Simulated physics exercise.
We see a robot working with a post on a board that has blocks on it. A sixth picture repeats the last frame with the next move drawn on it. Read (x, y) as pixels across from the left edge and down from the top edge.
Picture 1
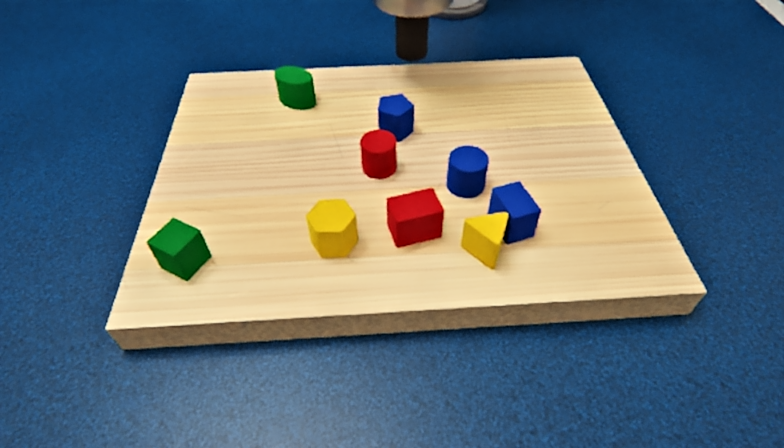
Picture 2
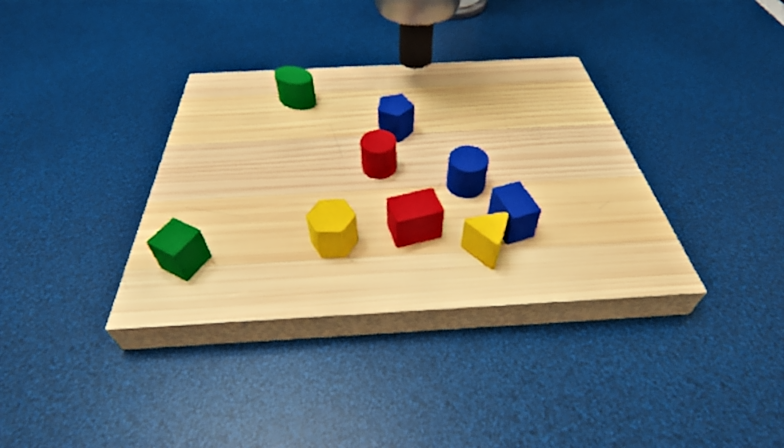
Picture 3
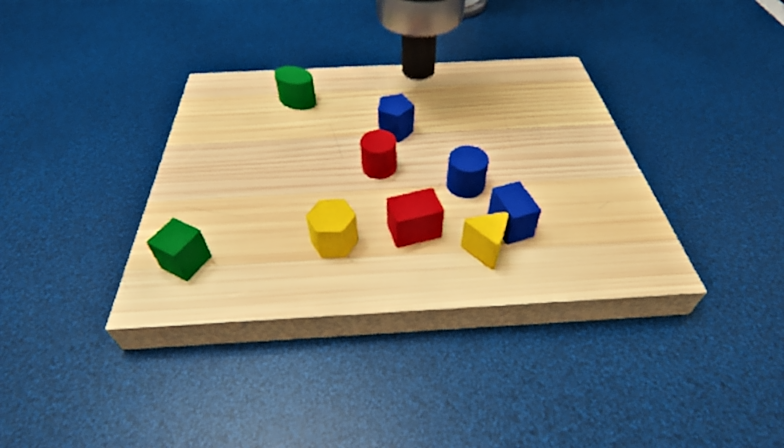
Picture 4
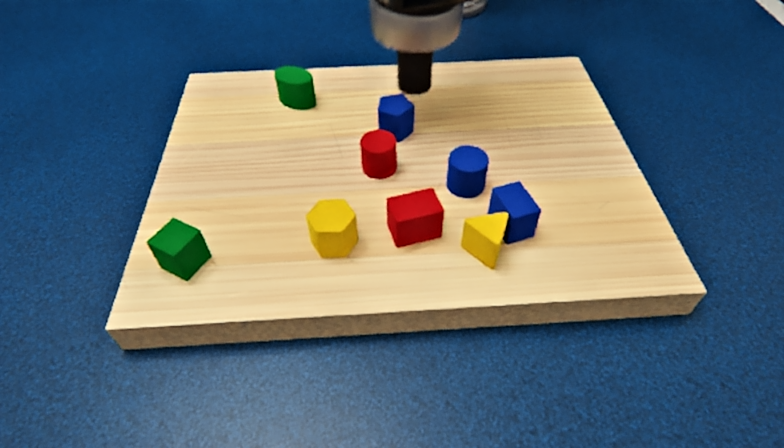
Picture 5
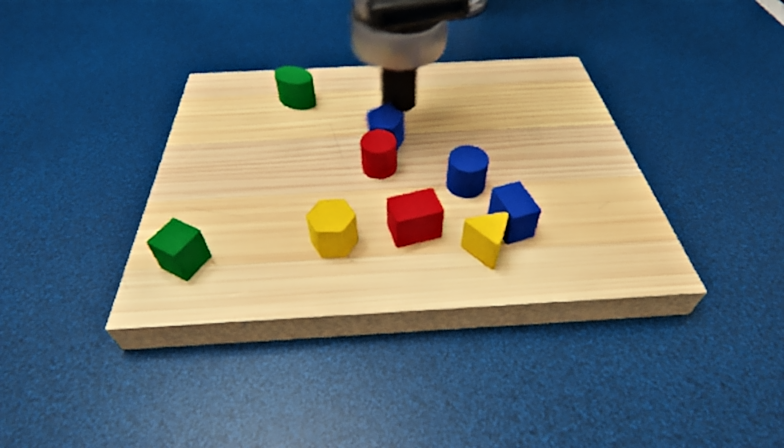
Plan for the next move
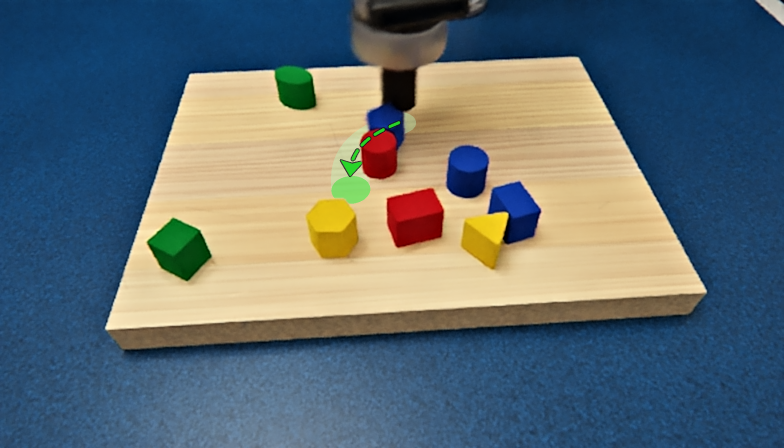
On a wooden board scattered with colored blocks, a robot's dark post came forward from the back edge, drifted slightly right, then moved left and nudged the blue pentagon toward the red round block.
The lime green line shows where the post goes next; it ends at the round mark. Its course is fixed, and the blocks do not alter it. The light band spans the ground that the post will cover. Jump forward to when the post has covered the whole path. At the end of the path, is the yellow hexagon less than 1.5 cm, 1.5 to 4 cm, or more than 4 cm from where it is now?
Its final spot will lie within 1.5 cm of the current one.
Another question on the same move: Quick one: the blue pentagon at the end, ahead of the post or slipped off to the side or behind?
At that point it is up front.
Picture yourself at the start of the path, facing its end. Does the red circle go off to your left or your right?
Moves left.
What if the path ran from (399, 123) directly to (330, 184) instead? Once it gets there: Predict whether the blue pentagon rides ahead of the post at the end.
The post still has it in front.
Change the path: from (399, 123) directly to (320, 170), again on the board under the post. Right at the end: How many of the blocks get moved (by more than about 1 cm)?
The result: Two blocks.
Path on the board, from (399, 123) by way of (370, 138) and (352, 161) to (351, 190).
What follows on the original path. One third of the way, post (368, 118); red circle (375, 155); blue pentagon (360, 134), turned 35° anticlockwise.
Two thirds of the way, post (350, 141); red circle (374, 174); blue pentagon (341, 159), turned 35° anticlockwise.
At the end, post (349, 170); yellow hexagon (329, 217); red circle (377, 181); blue pentagon (328, 187), turned 15° anticlockwise; red oblong block in place.
